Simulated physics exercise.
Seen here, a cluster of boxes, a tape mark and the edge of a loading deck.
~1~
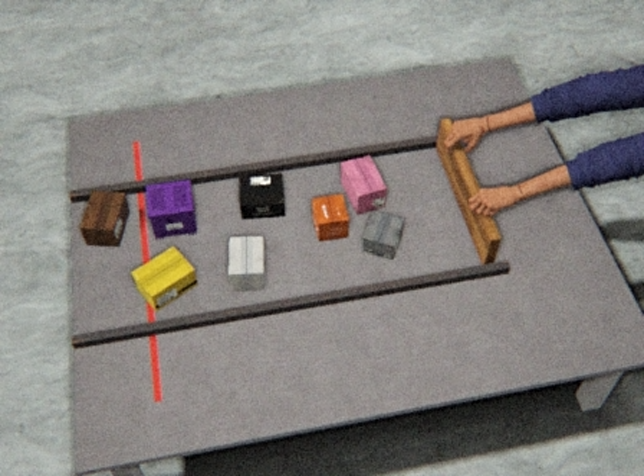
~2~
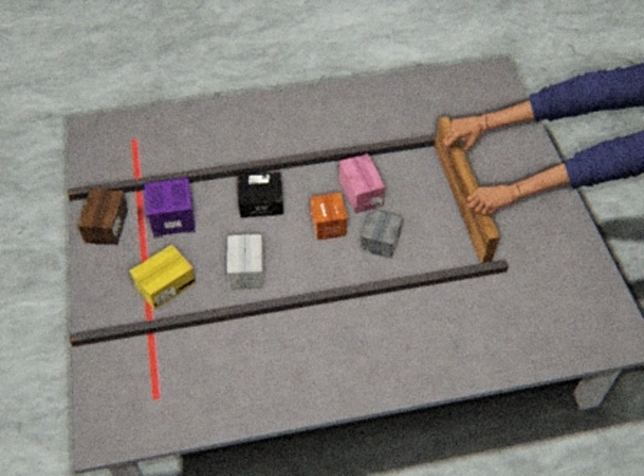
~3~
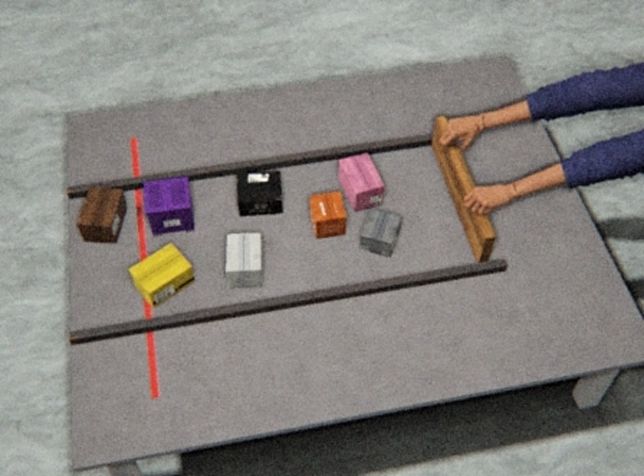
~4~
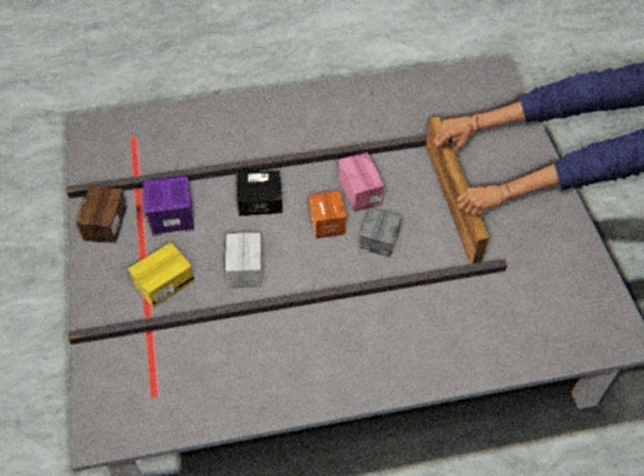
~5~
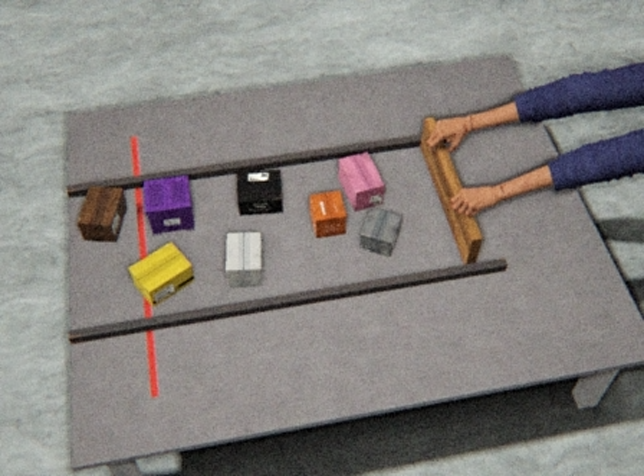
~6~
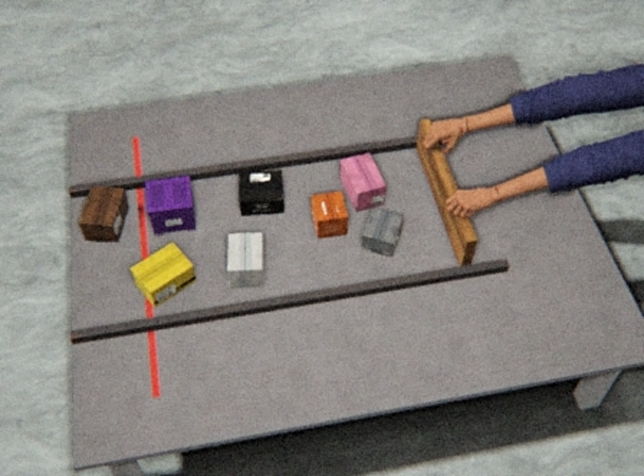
A grey loading deck on a pale, mottled floor is seen from above at an angle, in a view that shifts very slightly. Between two dark rails sit brown, purple, yellow, black, white, orange, pink and grey boxes, with a red tape line crossing at the left. From the right, two blue-sleeved arms push a wooden plank slightly leftward, while the boxes stay in place.
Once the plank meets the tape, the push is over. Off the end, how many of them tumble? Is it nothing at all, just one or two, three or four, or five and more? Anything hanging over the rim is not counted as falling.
The count that fall off is at least three and at most four.
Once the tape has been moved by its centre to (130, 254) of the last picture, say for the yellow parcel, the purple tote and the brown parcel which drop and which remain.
The yellow parcel does not stay; as for the purple tote, it does not stay; and the brown parcel does not stay.
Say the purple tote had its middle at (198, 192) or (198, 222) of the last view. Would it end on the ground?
The purple tote ends up below at the first spot and is safe at the second.
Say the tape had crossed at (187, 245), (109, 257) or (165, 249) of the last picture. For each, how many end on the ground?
Going through them in order, you'd see 1, 5 and 2.
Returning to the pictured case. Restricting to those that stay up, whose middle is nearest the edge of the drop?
The black parcel winds up nearest.
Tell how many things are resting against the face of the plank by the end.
3 in contact.
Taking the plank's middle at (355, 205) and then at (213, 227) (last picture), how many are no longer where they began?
Counts: 3, 8.
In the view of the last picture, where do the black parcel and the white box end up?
Roughly (86, 219) for the first and roughly (93, 289) for the second.
A little later, none off yet; brown parcel at rest near (105, 215); yellow parcel at rest near (164, 275); purple tote at rest near (172, 206).
Next, none off yet; brown parcel tilted a little near (57, 222); yellow parcel shifted about its own width near (109, 278); purple tote shifted well along near (97, 218).
When it is over, the number that fall off is three or four; down, purple tote, yellow parcel and brown parcel.
